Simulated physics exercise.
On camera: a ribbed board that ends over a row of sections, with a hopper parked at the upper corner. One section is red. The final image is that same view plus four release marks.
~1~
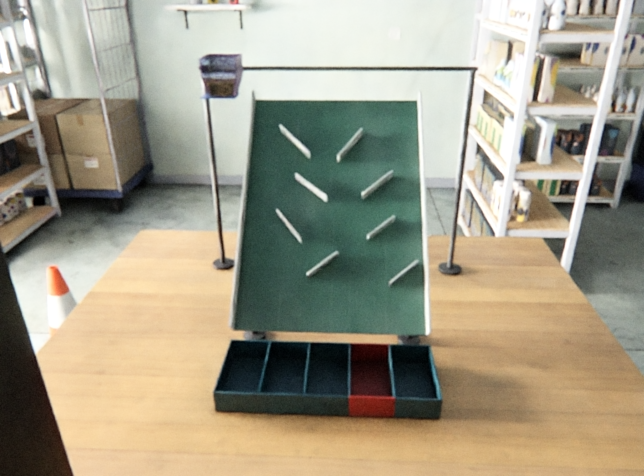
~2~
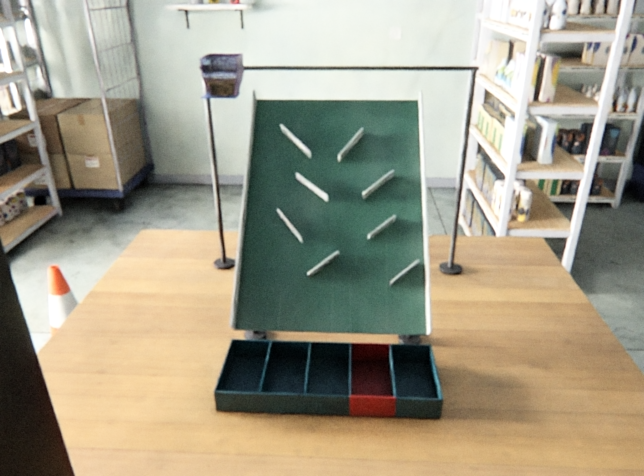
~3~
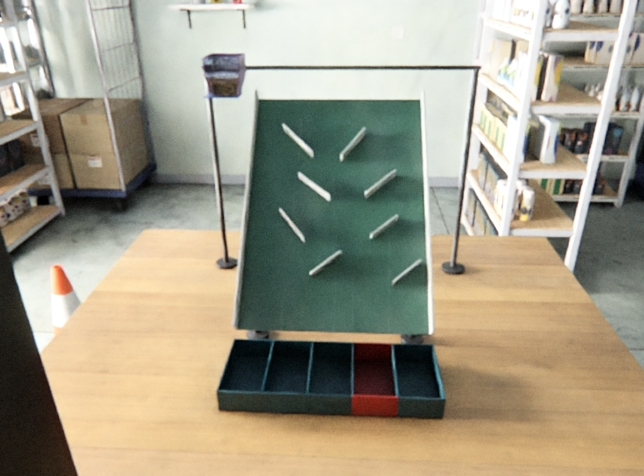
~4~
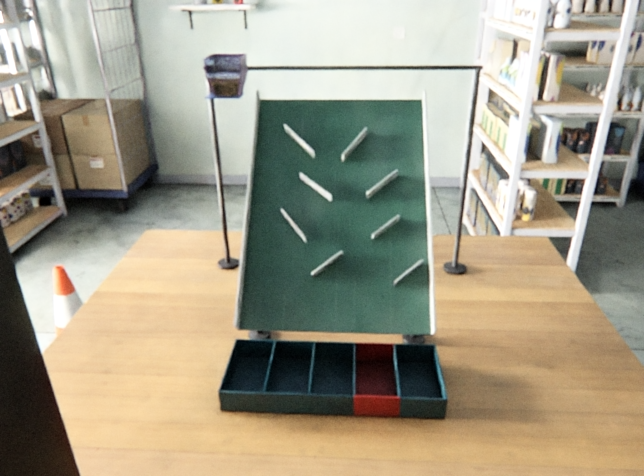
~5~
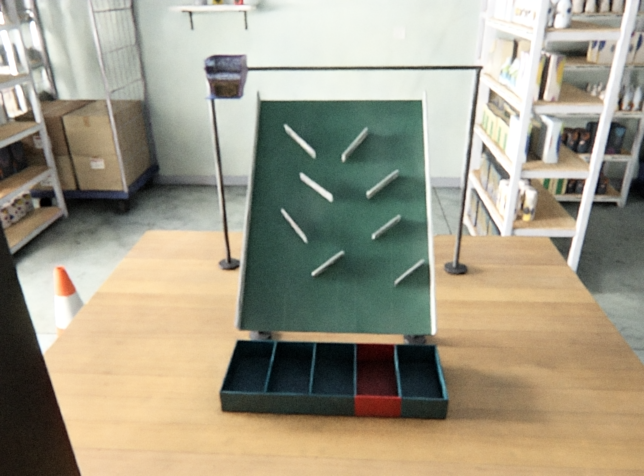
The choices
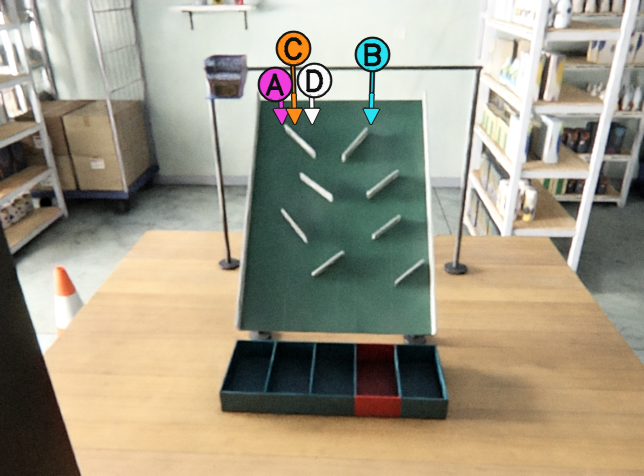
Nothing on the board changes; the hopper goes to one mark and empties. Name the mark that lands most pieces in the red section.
Best: D.
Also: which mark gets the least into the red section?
Mark A.
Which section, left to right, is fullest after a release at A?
It is the first one.
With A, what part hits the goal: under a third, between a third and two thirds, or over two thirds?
Under a third.
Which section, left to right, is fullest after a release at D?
It is the fourth one.
On the marked copy, mark A meets the board at (281, 118); mark B meets the board at (371, 118); mark C meets the board at (294, 118); mark D meets the board at (312, 118).
With A, a small part in the red section, most in other sections, a small part outside the box.
With B, about a quarter in the red section, about half in other sections, about a quarter held on the board.
With C, about half in the red section, about a third in other sections, a small part outside the box.
With D, most in the red section, about a quarter in other sections, a stray few outside the box.
